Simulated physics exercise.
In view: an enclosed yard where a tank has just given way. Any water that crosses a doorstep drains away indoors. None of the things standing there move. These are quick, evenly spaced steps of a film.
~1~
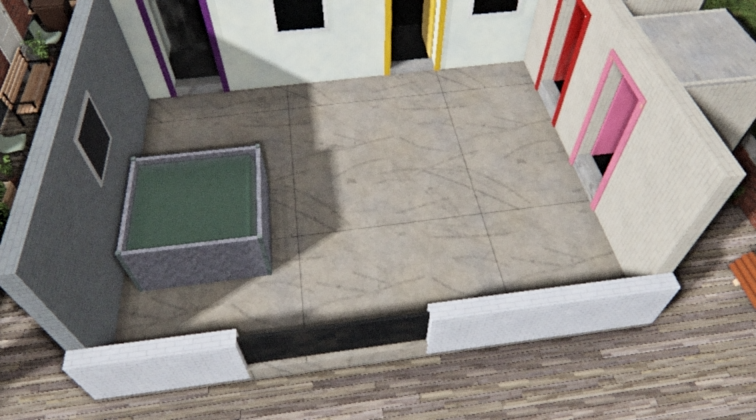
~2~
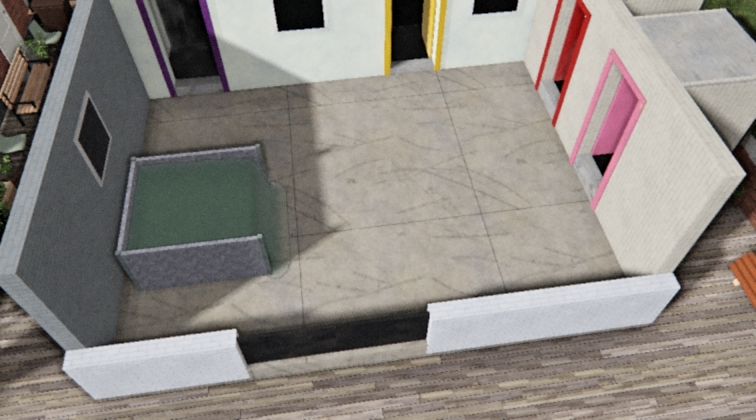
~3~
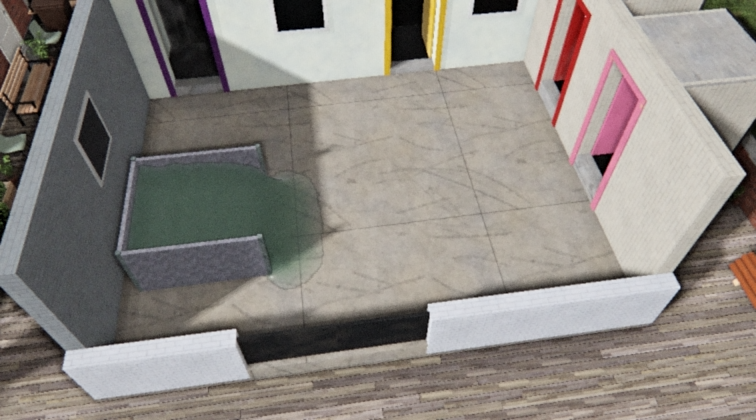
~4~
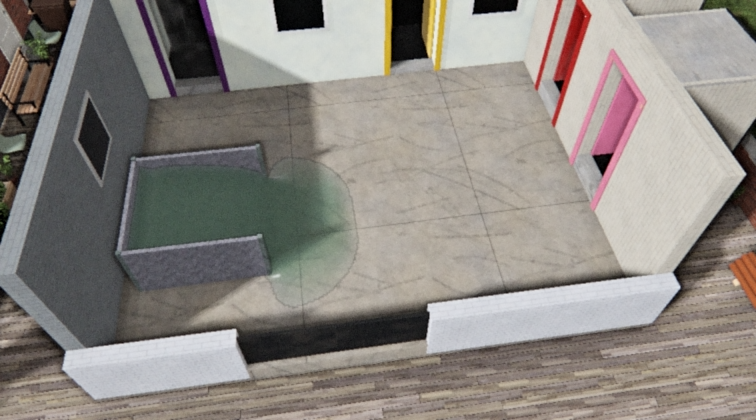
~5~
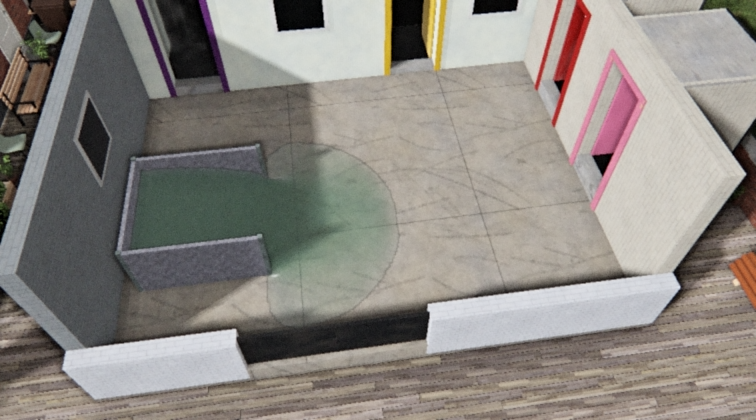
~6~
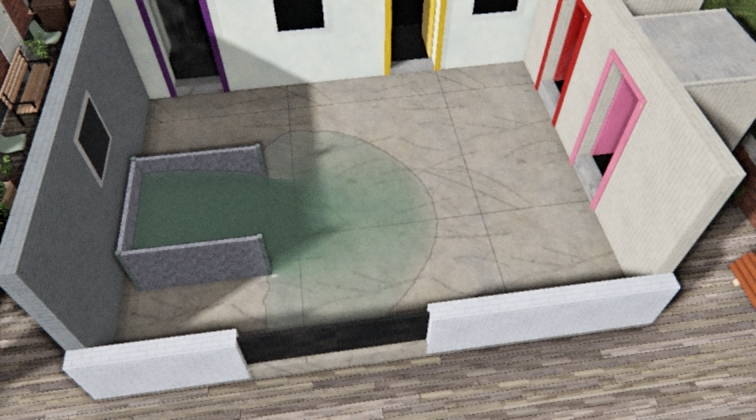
Green water pouring out of the open right side of a stone tank and spreading in a widening curve across the yard floor.
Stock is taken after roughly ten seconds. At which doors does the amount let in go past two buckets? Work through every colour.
Door by door: The red door stays at two or fewer; the yellow door stays at two or fewer; the pink door stays at two or fewer; the purple door stays at two or fewer.
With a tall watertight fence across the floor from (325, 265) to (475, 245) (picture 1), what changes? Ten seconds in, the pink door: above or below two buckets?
Reading for pink: It gets too much.
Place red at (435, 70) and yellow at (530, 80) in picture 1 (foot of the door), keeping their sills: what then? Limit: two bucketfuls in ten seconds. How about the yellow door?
Yellow door: Gets flooded.
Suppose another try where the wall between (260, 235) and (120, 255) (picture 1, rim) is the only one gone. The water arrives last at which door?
That one is the yellow one.
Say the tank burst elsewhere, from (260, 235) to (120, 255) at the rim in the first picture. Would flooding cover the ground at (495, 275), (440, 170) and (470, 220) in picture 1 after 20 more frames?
Submerged, submerged, submerged.
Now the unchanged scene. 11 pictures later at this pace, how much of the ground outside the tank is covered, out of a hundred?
Roughly 65 percent, I reckon.
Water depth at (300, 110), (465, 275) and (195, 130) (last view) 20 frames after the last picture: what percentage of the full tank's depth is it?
At the three places, in the order asked: Around 0, 6 and 0 per cent.
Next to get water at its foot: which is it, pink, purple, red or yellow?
Call: The pink door.
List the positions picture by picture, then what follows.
Still water in the open tank at (195, 200), in the first frame.
Water pours out at (264, 217) and has run to (272, 276), in the second frame.
The front is at (301, 279), out from the gap at (264, 218), in the third frame.
Water pours out at (265, 219) and has run to (322, 291), in the fourth frame.
The front is at (393, 238), out from the gap at (265, 220), in the fifth frame.
Water pours out at (265, 220) and has run to (432, 224), in the sixth frame.
A moment on, water covers 55 % of the floor; the red door not reached, the yellow door not reached, the pink door wet at the sill, nothing in, the purple door not reached.
Next, water covers 65 % of the floor; the red door wet at the sill, nothing in, the yellow door wet at the sill, nothing in, the pink door wet at the sill, nothing in, the purple door not reached.
Then, water covers 70 % of the floor; the red door wet at the sill, nothing in, the yellow door wet at the sill, nothing in, the pink door wet at the sill, nothing in, the purple door not reached.
Later, water covers 75 % of the floor; the red door wet at the sill, nothing in, the yellow door wet at the sill, nothing in, the pink door wet at the sill, nothing in, the purple door not reached.
In the end, water covers 100 % of the floor; the red door wet at the sill, nothing in, the yellow door under two buckets in, the pink door wet at the sill, nothing in, the purple door wet at the sill, nothing in.
